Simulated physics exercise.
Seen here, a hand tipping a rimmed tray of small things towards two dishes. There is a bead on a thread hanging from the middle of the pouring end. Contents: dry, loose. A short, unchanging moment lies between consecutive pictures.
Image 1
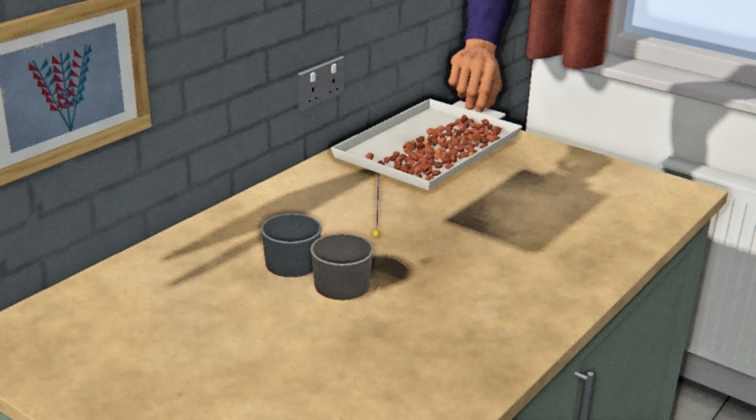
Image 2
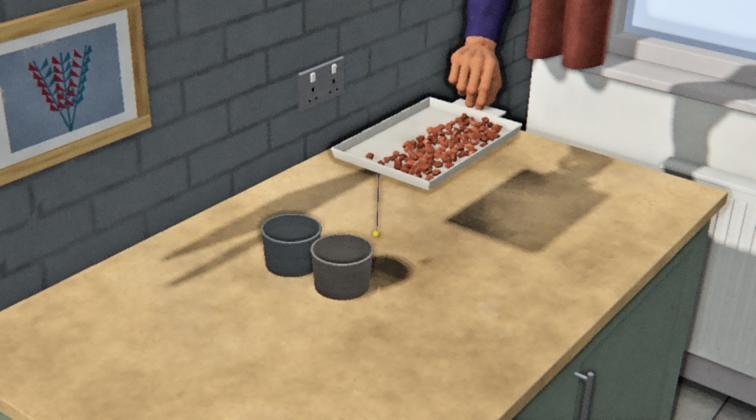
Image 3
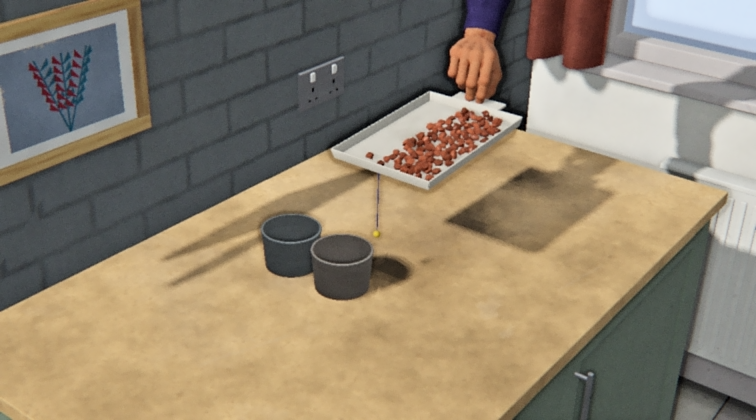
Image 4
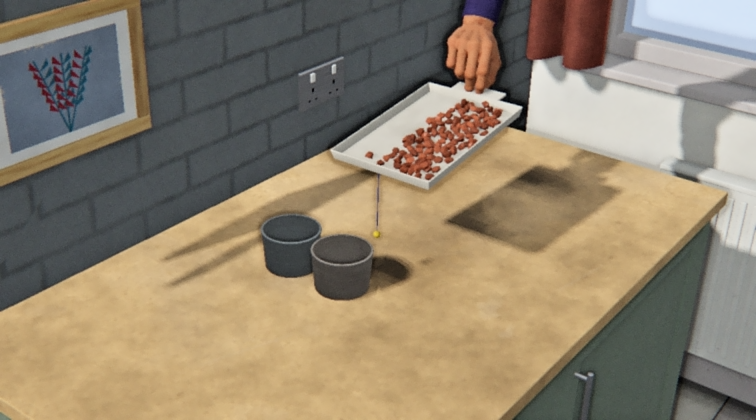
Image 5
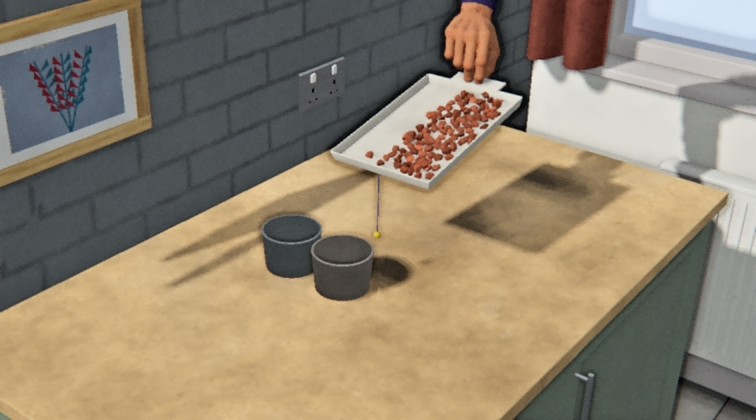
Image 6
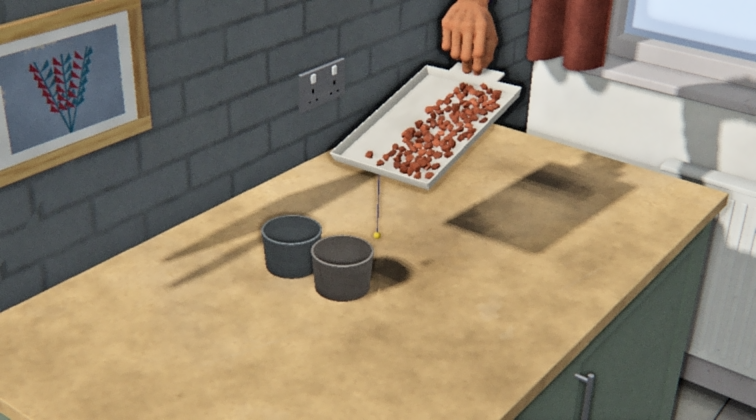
A hand at the upper right gradually lifts the far end of a rimmed white tray, tilting it towards its lower left corner, while the reddish-brown bits shift slightly across it. Below it, one bluish and one dark grey dish sit side by side, near a yellow bead hanging on a thread. The steady view looks down on a tan kitchen worktop against grey brick.
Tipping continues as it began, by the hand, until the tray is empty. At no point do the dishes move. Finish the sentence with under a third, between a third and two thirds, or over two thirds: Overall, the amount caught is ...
Overall, the amount caught is between a third and two thirds.
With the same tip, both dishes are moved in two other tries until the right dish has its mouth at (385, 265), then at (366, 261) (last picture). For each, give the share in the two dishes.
Trial 1 80%, trial 2 80%.
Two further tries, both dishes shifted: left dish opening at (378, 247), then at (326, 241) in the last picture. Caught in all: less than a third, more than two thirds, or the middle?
In turn: Below one third; above two thirds.
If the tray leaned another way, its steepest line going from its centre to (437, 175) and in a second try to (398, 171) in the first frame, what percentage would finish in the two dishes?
Close to 0 percent first and close to 30 percent second.
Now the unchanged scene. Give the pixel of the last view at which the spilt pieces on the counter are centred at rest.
Close to pixel (355, 321) in the last view.
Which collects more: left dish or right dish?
It's the rightmost one that wins.
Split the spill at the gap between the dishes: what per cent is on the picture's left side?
I'd say some 20 in a hundred.
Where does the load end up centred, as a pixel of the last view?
It settles centred around (342, 289).
Shortly afterwards, tray tipped steeply; all but a few on the tray; a little in the air.
Next, tray tipped right over; near a third on the tray; near a quarter in the right dish; a little in the left dish; near a quarter outside both; a little in the air.
Some moments later, tray tipped past a quarter turn; near half in the right dish; a little in the left dish; near half outside both.
In the end, tray tipped past a quarter turn; near half in the right dish; a little in the left dish; near half outside both.
